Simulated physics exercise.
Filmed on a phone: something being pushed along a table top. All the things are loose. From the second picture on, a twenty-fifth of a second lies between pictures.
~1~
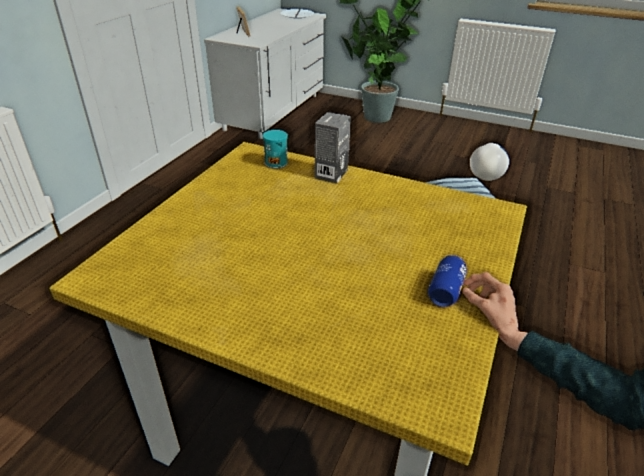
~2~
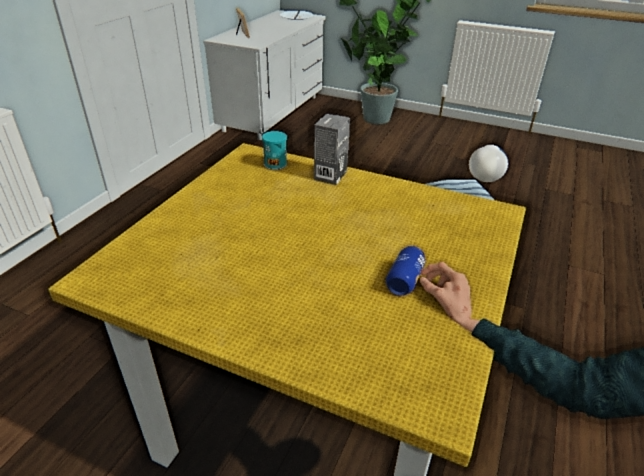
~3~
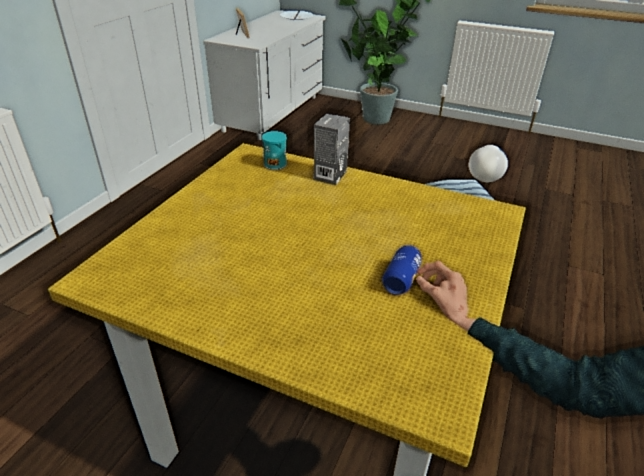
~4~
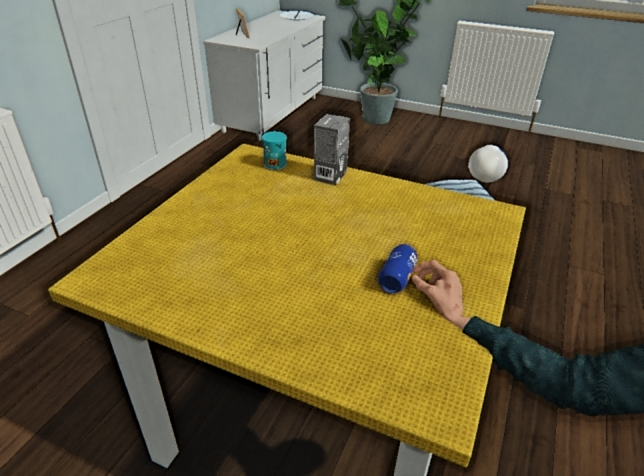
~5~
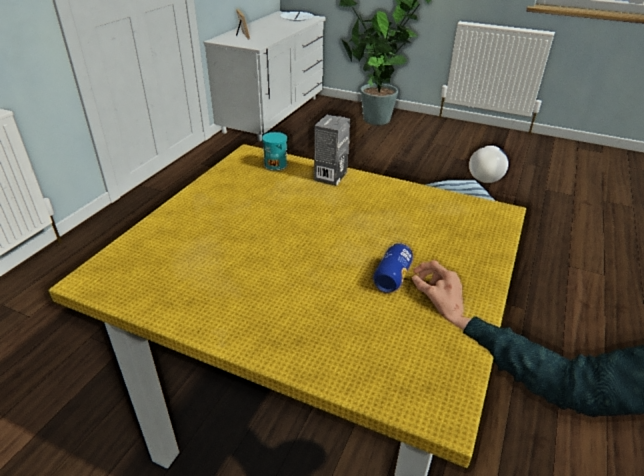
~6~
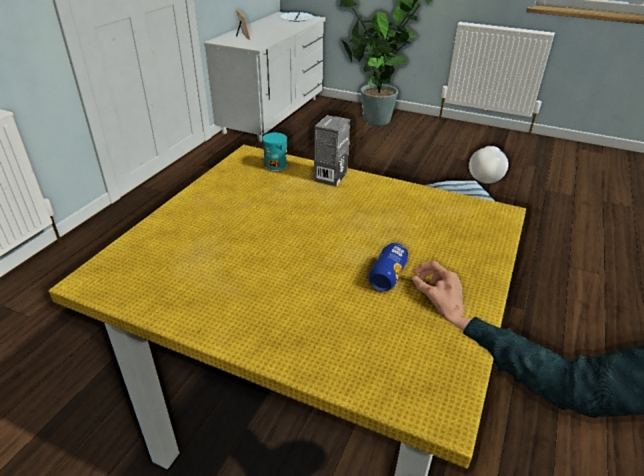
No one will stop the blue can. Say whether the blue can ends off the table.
The blue can is still on the table.
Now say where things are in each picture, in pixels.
In the first frame, under the hand; blue can (448, 281).
In the second frame, under the hand; blue can (406, 271).
In the third frame, under the hand; blue can (403, 270).
In the fourth frame, blue can (398, 269).
In the fifth frame, blue can (393, 268).
In the sixth frame, blue can (389, 267) displaced a little.
Then, 0.10 s past the last view, blue can displaced about its own width near (378, 264).
Then, 0.30 s past the last view, blue can displaced about its own width near (361, 259).
Then, 0.60 s past the last view, blue can displaced well along near (346, 255).
Finally, moved from the start, blue can. Final places as the last picture's camera would see them, blue can near (344, 254).
